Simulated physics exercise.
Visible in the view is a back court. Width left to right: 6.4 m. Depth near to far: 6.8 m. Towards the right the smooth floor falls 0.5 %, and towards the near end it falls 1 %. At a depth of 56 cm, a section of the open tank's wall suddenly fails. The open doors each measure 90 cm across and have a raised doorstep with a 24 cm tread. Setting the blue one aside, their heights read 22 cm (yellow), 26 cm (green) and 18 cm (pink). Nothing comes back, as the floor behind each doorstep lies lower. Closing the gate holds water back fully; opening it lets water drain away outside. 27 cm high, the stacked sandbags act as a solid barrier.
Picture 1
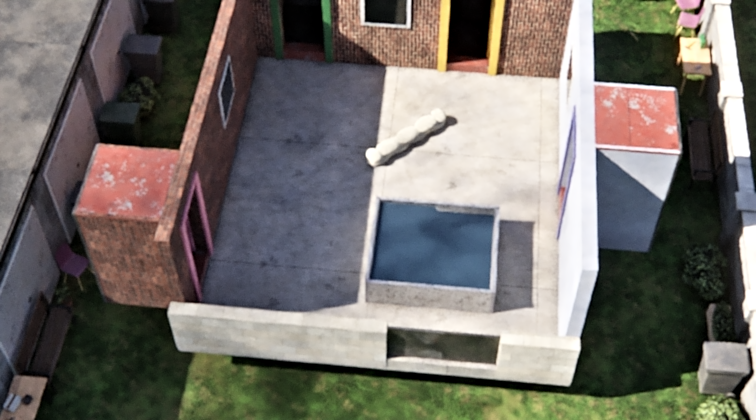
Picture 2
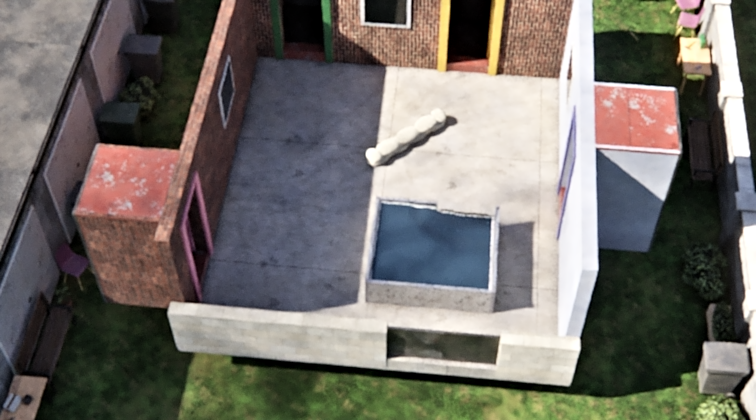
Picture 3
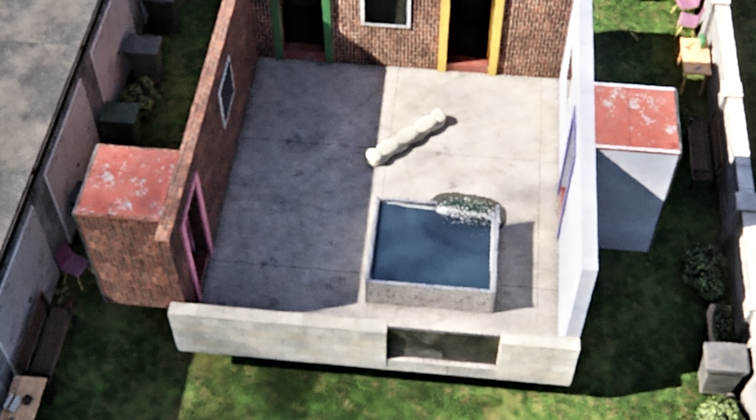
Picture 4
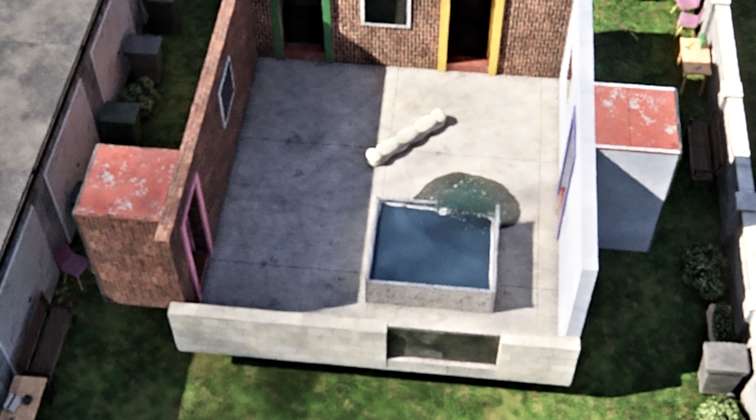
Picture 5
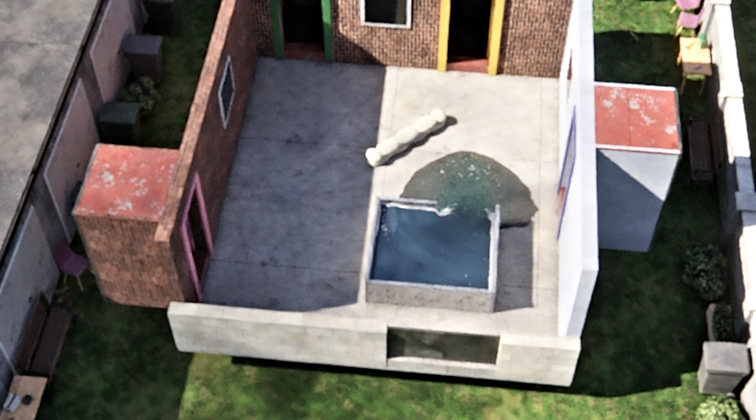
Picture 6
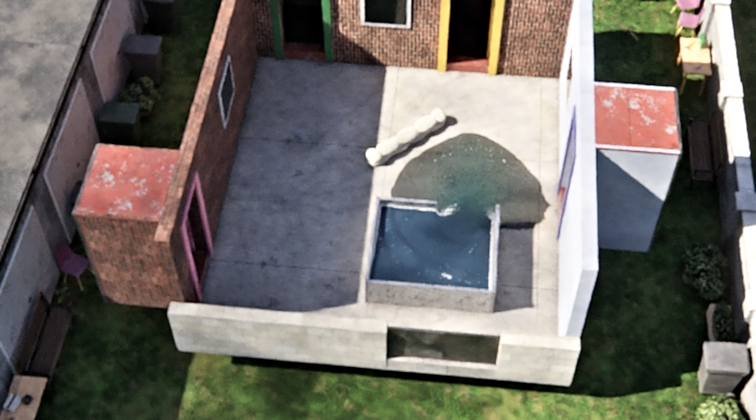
Walled back court with a raised open tank, water pouring over its far side and spreading across the pale floor toward the sandbags.
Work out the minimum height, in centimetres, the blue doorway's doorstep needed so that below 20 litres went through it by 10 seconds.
The minimum is roughly 7 cm.
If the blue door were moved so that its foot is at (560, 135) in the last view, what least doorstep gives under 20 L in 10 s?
You'd want it roughly 13.0 cm high.
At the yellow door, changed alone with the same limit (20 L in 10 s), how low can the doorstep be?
At yellow, roughly 15 cm.
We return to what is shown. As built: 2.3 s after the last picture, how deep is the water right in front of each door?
Depths in cm: Yellow 17, green 0, blue 5, pink 0.
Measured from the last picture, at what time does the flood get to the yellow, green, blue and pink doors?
Yellow at 0.6 seconds, green at 3.4 seconds, blue at 0.4 seconds, pink at 7.5 seconds.
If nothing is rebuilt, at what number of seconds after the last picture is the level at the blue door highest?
I'd say near 6.0 seconds.
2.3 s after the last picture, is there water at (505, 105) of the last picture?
At that moment it's submerged.
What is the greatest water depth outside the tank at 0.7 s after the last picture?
31 cm.
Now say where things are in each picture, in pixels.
The first frame shows still water, 56 cm deep, in the open tank at (434, 246); the blue door at (566, 180) is dry.
In the second frame, the front is at a hidden place, 0.3 m from the gap on the far side; 0.2 m2 of floor is wet, 56 cm left at the back.
In the third frame, the gap is on the far side, the front 0.7 m out at (454, 195); the back of the open tank holds 56 cm.
In the fourth frame, the front is at (456, 176), 1.2 m from the gap on the far side; 1.7 m2 of floor is wet, 56 cm left at the back.
In the fifth frame, the gap is on the far side, the front 1.8 m out at (461, 155); the back of the open tank holds 56 cm.
In the sixth frame, the gap is on the far side, the front 2.2 m out at (465, 137); the back of the open tank holds 52 cm; the blue door at (566, 180), 1.8 m from the gap, is still 0.7 m from the nearest water.
Then, 0.7 s after the last picture water covers 25 % of the floor, deepest (31 cm) near (468, 221); 4 cm at the blue door, 0 litres in over its 27 cm doorstep.
Then, 2.3 s after the last picture water covers 30 % of the floor, deepest (32 cm) near (547, 102); 5 cm at the blue door, 0 litres in over its 27 cm doorstep.
Then, 9.3 s after the last picture water covers 90 % of the floor, deepest (12 cm) near (243, 334); 8 cm at the blue door, 0 litres in over its 27 cm doorstep.
At the blue door as built, the water peaked near 10 cm, 5.9 s after the last picture.
With a doorstep of 6.5 cm, 26 litres would have come in within the 10 s; with 8 cm, 11 litres. So under 20 litres takes about 7 cm.
